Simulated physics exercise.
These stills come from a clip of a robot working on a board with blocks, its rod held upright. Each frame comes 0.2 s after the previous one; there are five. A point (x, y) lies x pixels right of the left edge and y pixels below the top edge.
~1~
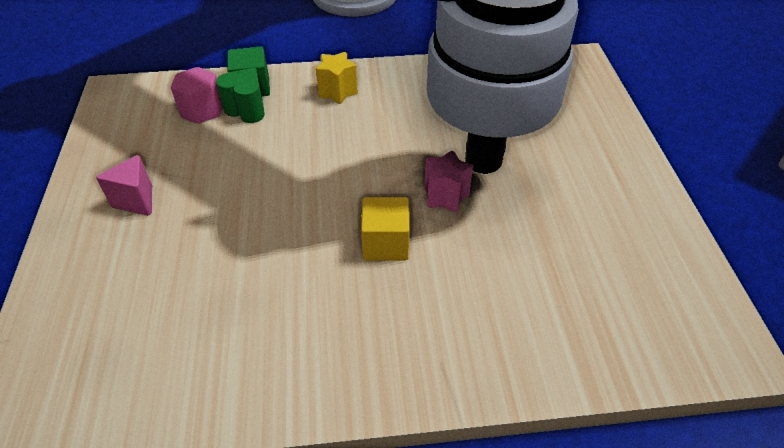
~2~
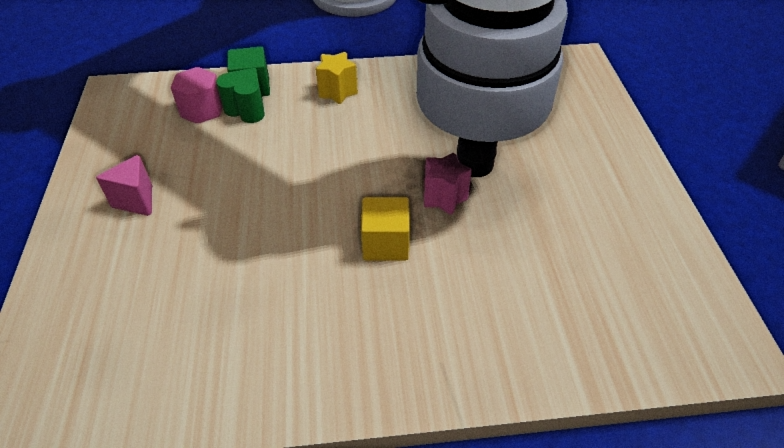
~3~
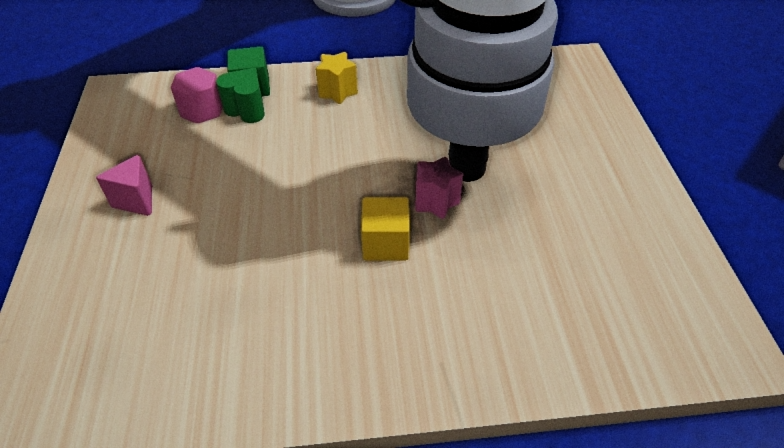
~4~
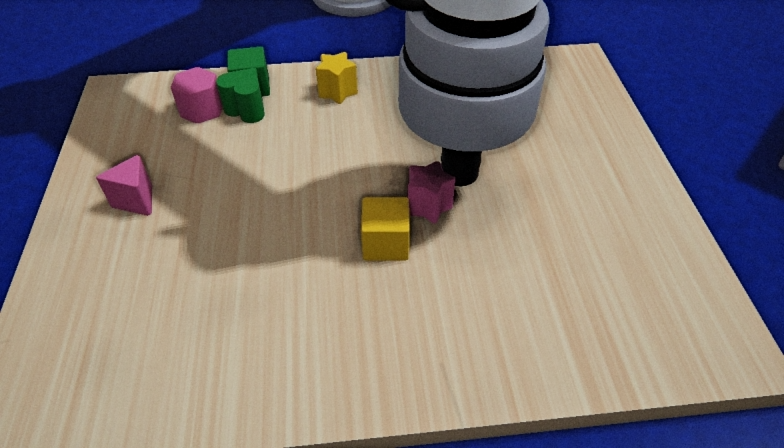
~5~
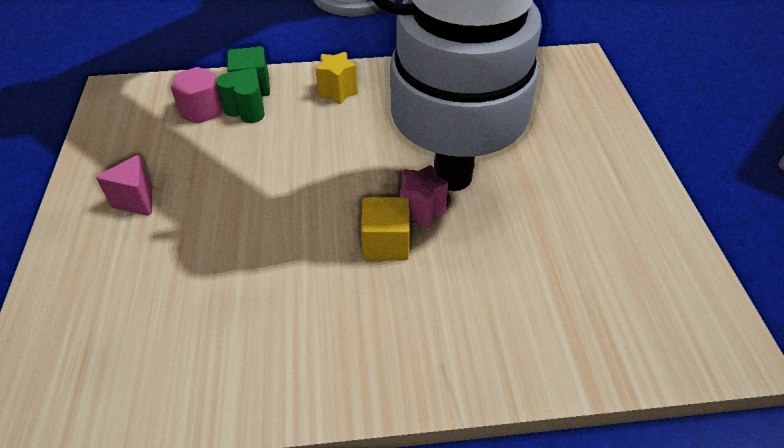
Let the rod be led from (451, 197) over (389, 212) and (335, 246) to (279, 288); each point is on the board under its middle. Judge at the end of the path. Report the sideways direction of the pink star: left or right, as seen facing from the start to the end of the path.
It is displaced to the right.
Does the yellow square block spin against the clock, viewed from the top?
My answer is yes.
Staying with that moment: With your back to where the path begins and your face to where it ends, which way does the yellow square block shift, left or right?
Leftward.
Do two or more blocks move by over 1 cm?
Yes - that is the case.
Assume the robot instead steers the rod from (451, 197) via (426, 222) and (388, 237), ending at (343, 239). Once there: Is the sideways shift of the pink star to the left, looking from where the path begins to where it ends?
My answer is no.
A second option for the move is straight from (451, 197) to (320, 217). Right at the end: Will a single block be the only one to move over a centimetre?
Final answer: No.
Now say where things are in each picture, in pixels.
Lower end of the rod at (483, 162), tops of blocks, yellow square block at (385, 213), pink star at (448, 166), in the first frame.
Rod at (475, 166), pink star at (447, 167), in the second frame.
Rod at (467, 170), pink star at (438, 172), in the third frame.
Rod at (459, 174), pink star at (430, 176), in the fourth frame.
Rod at (453, 179), yellow square block at (385, 213), pink star at (423, 180), in the fifth frame.
What follows on the original path. One third of the way, rod at (388, 195); yellow square block at (351, 237), turned 50° anticlockwise; pink star at (354, 198).
Two thirds of the way, rod at (331, 229); yellow square block at (333, 254), turned 115° anticlockwise; pink star at (291, 228).
At the end, rod at (275, 271); yellow square block at (331, 266), turned 135° anticlockwise; pink star at (233, 251), turned 45° clockwise.
